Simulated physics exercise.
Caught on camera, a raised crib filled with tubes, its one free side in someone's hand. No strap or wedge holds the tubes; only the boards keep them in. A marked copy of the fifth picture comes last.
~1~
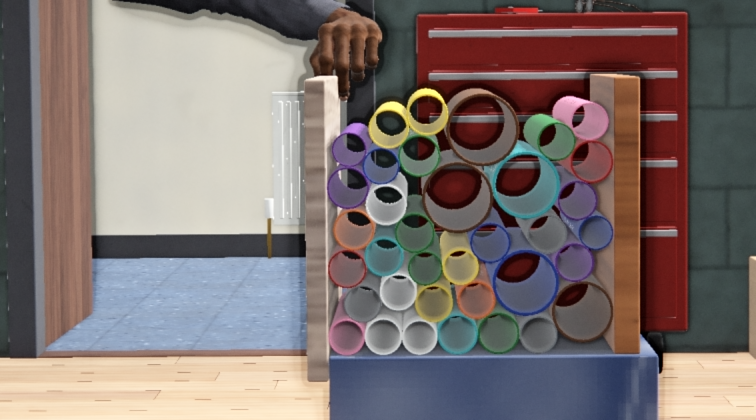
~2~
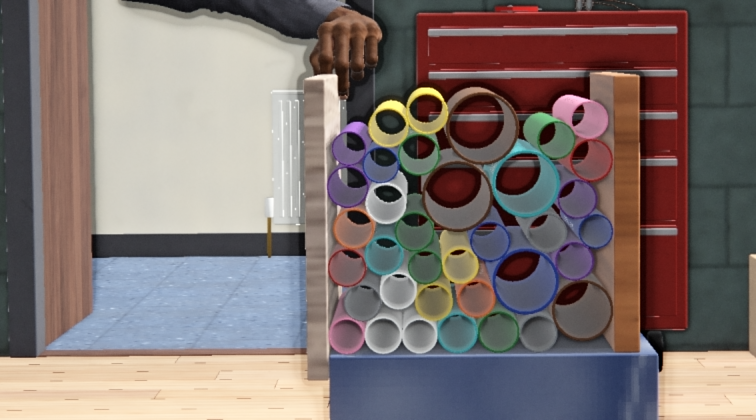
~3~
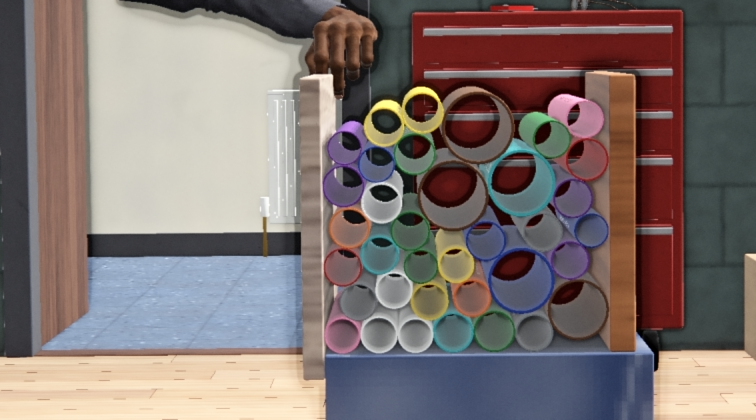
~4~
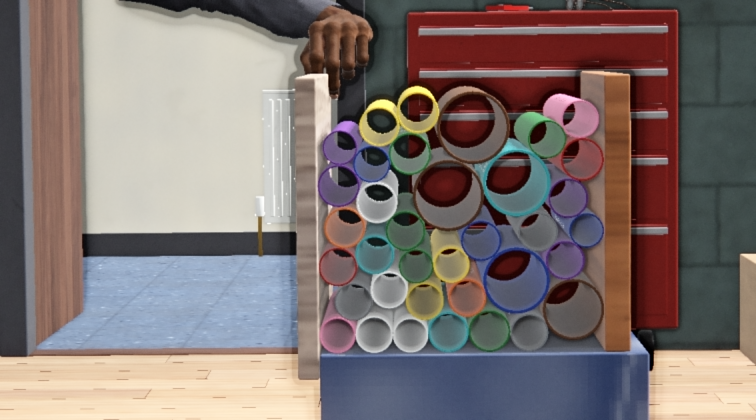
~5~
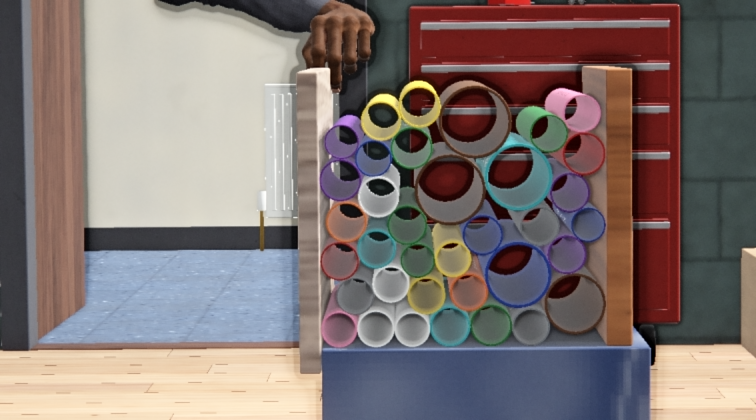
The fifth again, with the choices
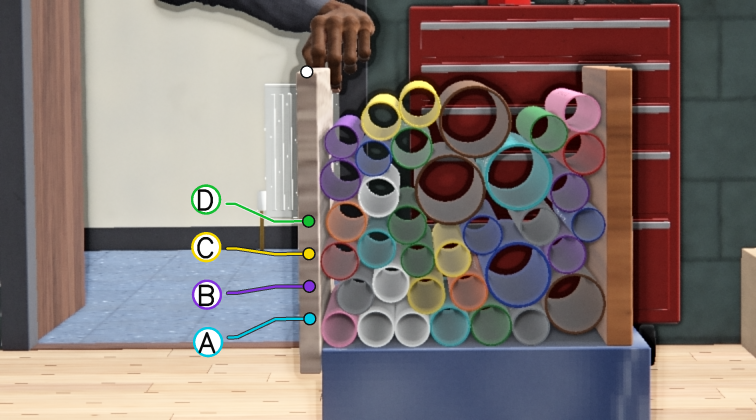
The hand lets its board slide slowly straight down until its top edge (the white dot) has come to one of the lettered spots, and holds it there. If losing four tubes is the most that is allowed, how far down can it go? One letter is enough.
Mark D is as low as it can go.
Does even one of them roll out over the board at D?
At D: Yes.
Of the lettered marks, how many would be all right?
One of the four.
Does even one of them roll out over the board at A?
Yes.
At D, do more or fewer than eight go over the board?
At D, fewer than eight.
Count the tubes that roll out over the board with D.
The count is four.
On the copy, A at (310, 319); B at (309, 287); C at (309, 254); D at (309, 221); the white dot at (307, 72).
On D. First, top of the board (319, 142).
Then, top of the board (320, 219).
Finally, top of the board (320, 221), four out over the board.
By contrast, A more than four out over the board; B more than four out over the board; C more than four out over the board.
